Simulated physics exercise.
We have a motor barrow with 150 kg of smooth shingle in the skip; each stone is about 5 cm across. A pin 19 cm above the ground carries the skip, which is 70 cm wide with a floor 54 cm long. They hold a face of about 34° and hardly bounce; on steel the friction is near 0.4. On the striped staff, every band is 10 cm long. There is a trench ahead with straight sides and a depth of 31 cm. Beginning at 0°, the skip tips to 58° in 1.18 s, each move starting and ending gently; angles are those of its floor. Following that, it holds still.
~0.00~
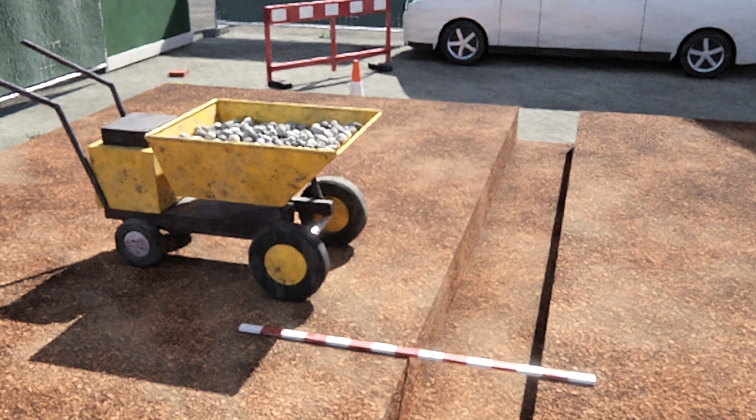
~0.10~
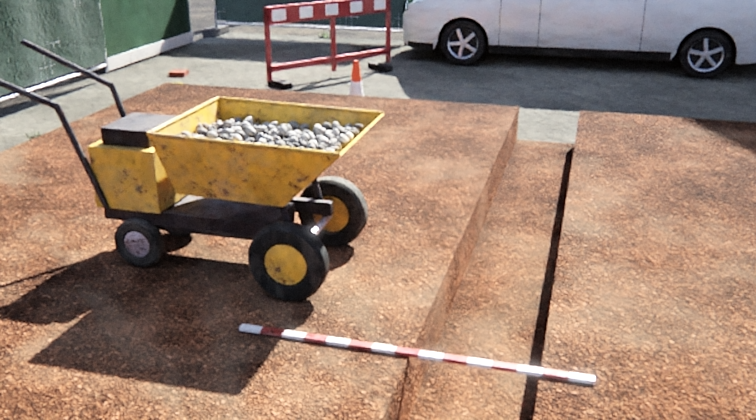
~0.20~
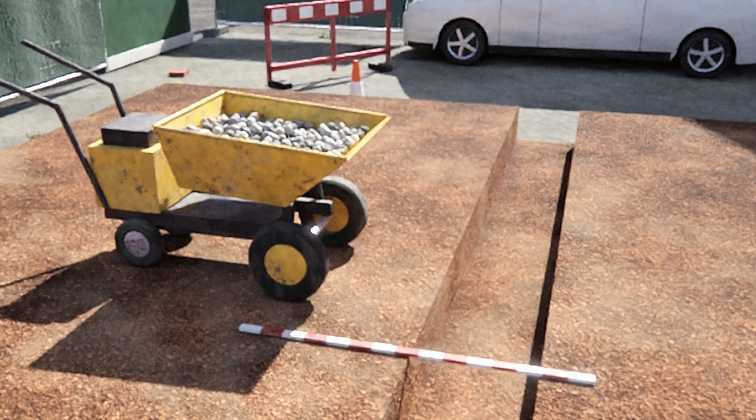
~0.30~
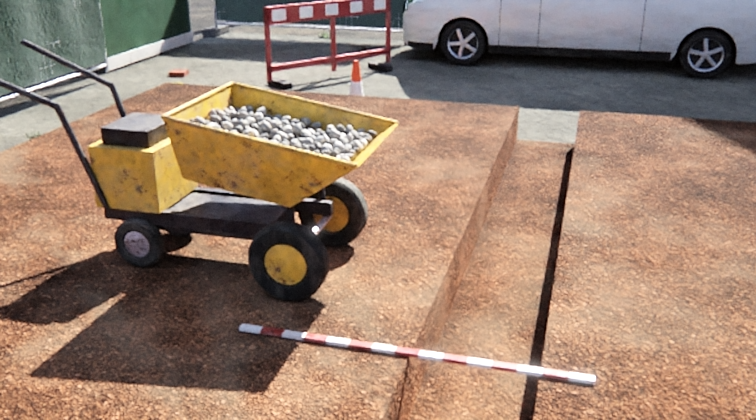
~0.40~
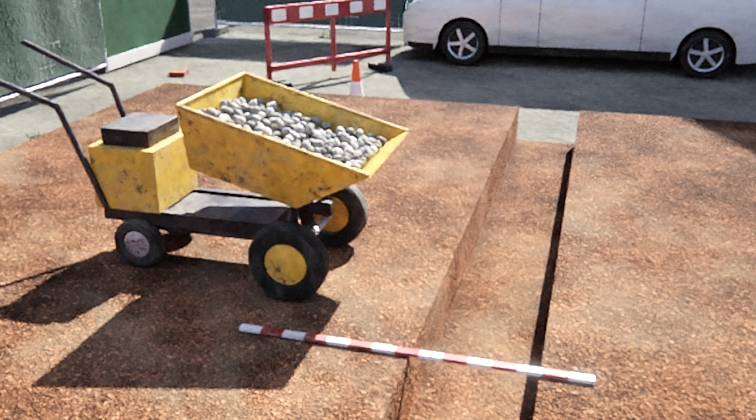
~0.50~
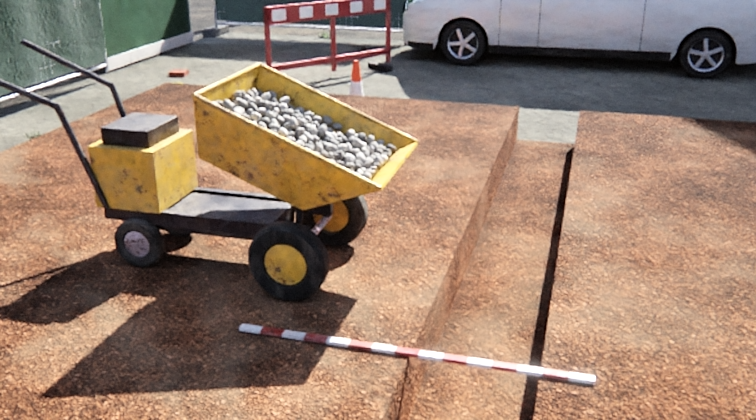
At the start, a yellow motor barrow loaded with smooth grey stones stands on brown ground beside a straight trench, its skip level. The skip then tilts forward to the right, slowly at first, its back end rising clear of the frame while the wheels stay still and the stones remain inside.
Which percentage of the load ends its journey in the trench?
Roughly 100 per cent.
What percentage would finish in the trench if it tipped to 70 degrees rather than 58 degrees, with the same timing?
Then about 100 per cent.
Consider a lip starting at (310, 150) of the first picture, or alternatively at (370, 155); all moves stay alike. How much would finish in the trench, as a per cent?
Near 90 then near 100 percent.
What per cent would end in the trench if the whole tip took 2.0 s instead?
Near 100 per cent.
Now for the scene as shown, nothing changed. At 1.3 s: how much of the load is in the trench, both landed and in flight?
Around 25 per cent of it.
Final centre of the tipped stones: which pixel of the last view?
Resting centre: About (491, 337).
After 0.9 s the floor is at 49°; 100 % in the skip; the foremost stones are at (413, 212).
After 1.3 s the floor is at 58°; 76 % in the skip, 1 % short of the trench, 23 % in the trench; the foremost stones are at (500, 296).
After 1.6 s the floor is at 58°; 38 % in the skip, 1 % short of the trench, 61 % in the trench; the foremost stones are at (542, 346).
After 3.6 s the floor is at 58°; 0 % in the skip, 100 % in the trench; the foremost stones are at (543, 339).
